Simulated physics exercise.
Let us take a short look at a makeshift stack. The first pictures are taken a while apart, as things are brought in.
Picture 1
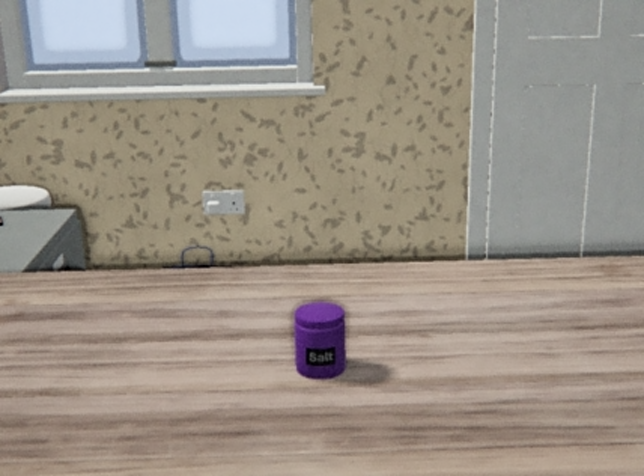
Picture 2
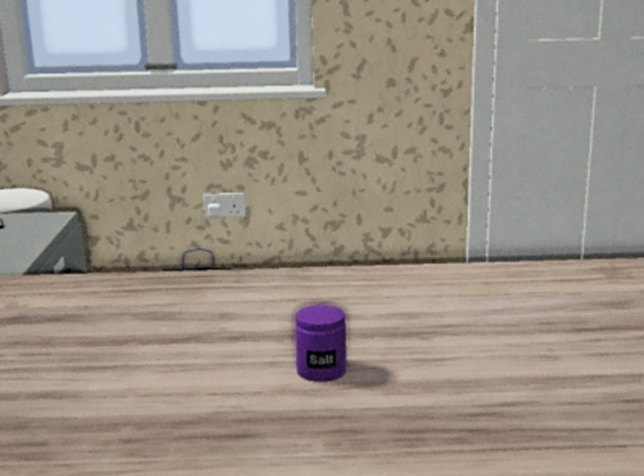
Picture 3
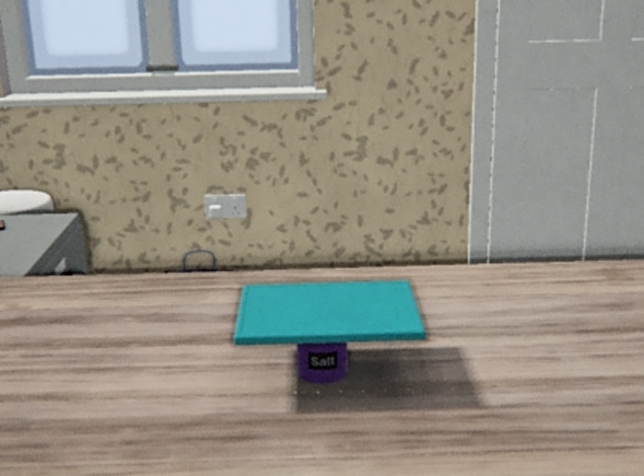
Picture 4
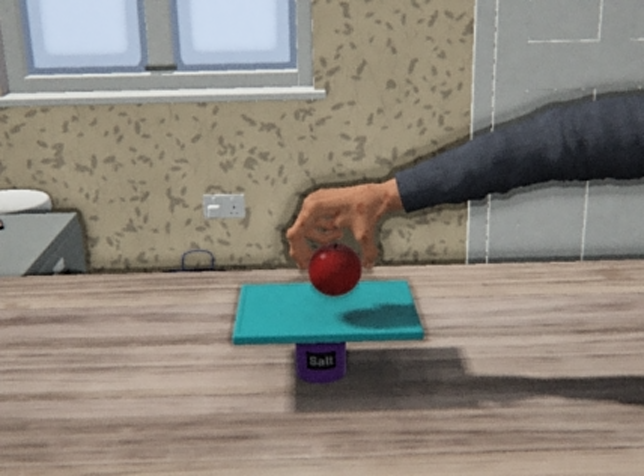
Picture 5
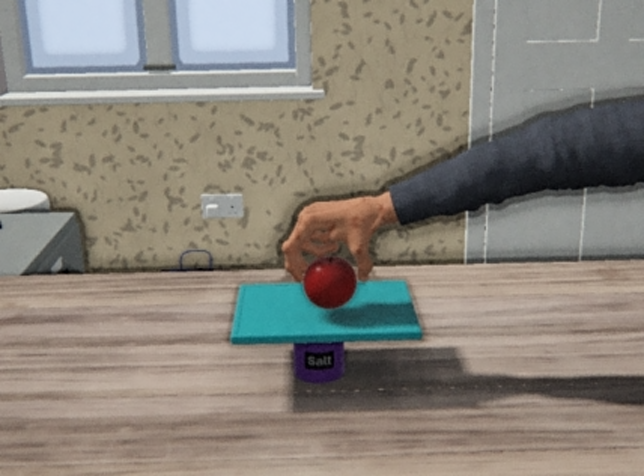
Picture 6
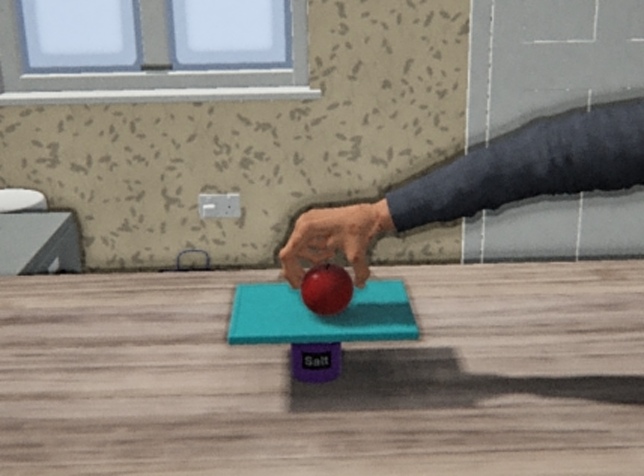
At first, a small purple salt jar stands alone on a wooden table, and then a flat turquoise lid lies across its top. A hand reaches in from the right holding a red apple above the lid, lowers it slightly onto the surface, and keeps its grip.
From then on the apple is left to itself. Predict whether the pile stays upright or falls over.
Prediction: It stays upright.
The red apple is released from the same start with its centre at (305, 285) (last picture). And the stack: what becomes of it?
Well, it survives then.
Then, 0.20 s past the last view, nothing moves.
Then, 0.50 s past the last view, red apple resting near (327, 290).
Finally, all 3 still in place. Final places as the last picture's camera would see them, red apple near (327, 290). The stack stays up.
